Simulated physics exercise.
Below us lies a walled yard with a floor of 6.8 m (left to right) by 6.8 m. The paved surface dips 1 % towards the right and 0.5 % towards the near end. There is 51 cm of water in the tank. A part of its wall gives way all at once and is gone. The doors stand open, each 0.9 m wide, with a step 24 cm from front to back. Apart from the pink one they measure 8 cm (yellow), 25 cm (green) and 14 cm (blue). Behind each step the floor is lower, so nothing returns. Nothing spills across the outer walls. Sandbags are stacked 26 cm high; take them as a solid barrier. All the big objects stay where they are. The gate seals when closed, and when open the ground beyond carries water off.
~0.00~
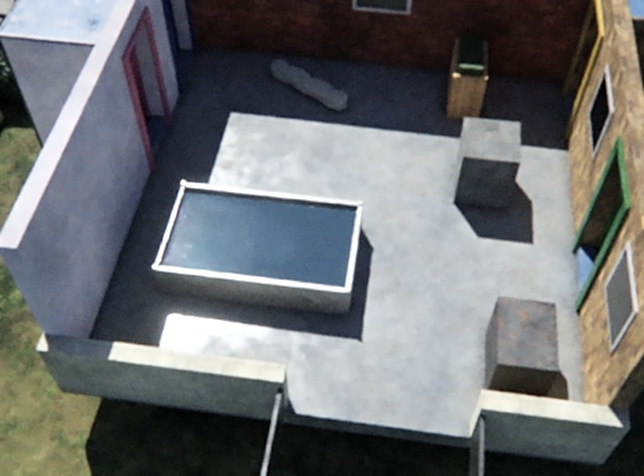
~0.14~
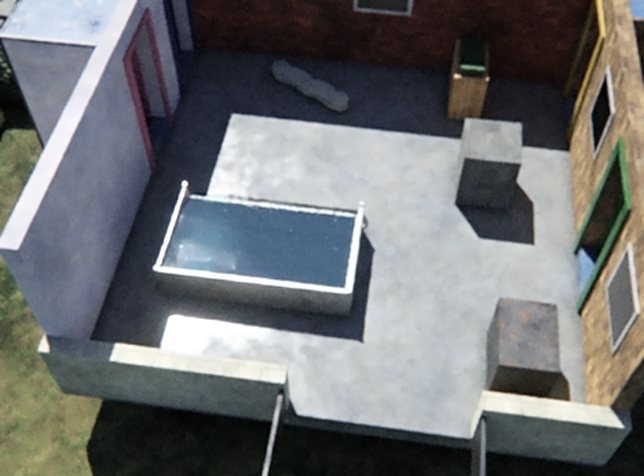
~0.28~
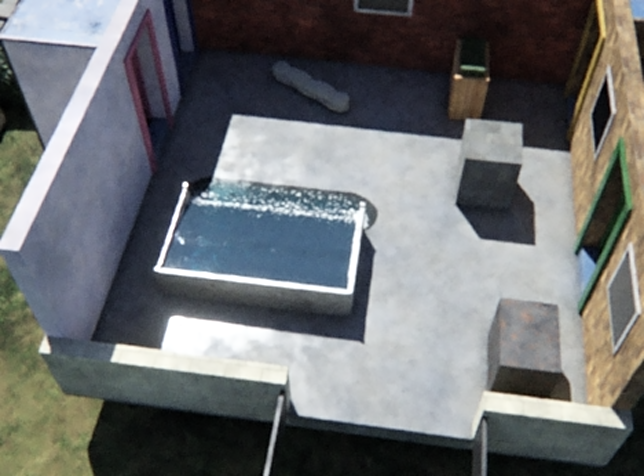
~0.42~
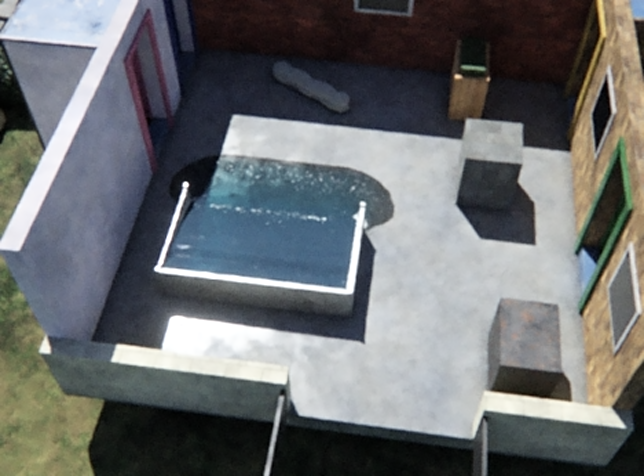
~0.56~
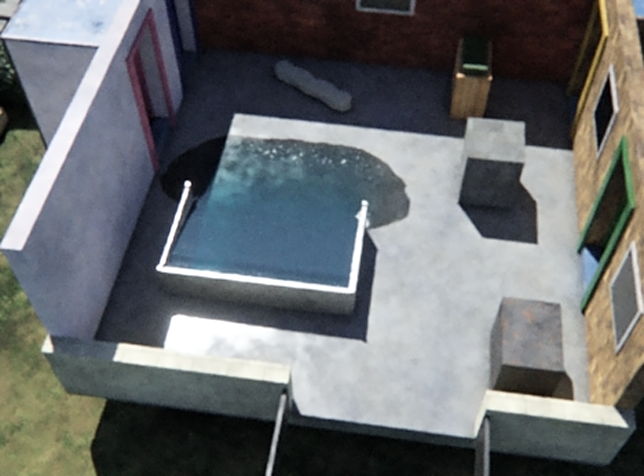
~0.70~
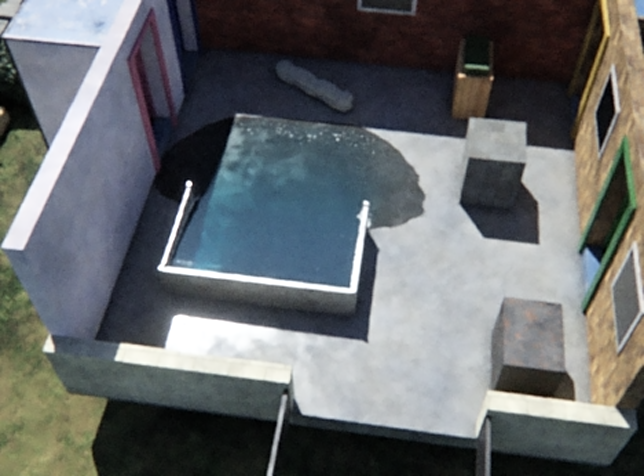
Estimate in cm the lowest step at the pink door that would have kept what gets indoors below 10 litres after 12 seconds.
Close to 7 cm is just enough.
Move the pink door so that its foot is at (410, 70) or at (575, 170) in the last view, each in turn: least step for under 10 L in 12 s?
About 16 and 9.5 cm.
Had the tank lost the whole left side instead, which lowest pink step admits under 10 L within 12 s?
Some 6.0 cm.
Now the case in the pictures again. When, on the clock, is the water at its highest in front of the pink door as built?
Near 4.0 s.
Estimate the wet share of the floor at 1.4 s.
Some 35 per cent of it.
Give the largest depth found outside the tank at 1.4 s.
About 30 cm.
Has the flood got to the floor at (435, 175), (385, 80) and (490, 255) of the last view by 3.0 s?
In turn: Flooded, under water, still dry.
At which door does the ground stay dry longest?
Last comes the green one.
After 1.4 s water covers 35 % of the floor, deepest (30 cm) near (326, 112); 8 cm at the pink door, 0 litres in over its 25 cm step.
After 3.0 s water covers 45 % of the floor, deepest (30 cm) near (197, 64); 6 cm at the pink door, 0 litres in over its 25 cm step.
After 12.0 s water covers 80 % of the floor, deepest (11 cm) near (584, 435); 1 cm at the pink door, 0 litres in over its 25 cm step.
At the pink door as built, the water arrived by 0.9 s and peaked near 11 cm at 4.2 s.
With a step of 5.5 cm, 20 litres would have come in within the 12 s; with 7.5 cm, 6 litres. So under 10 litres takes about 7 cm.
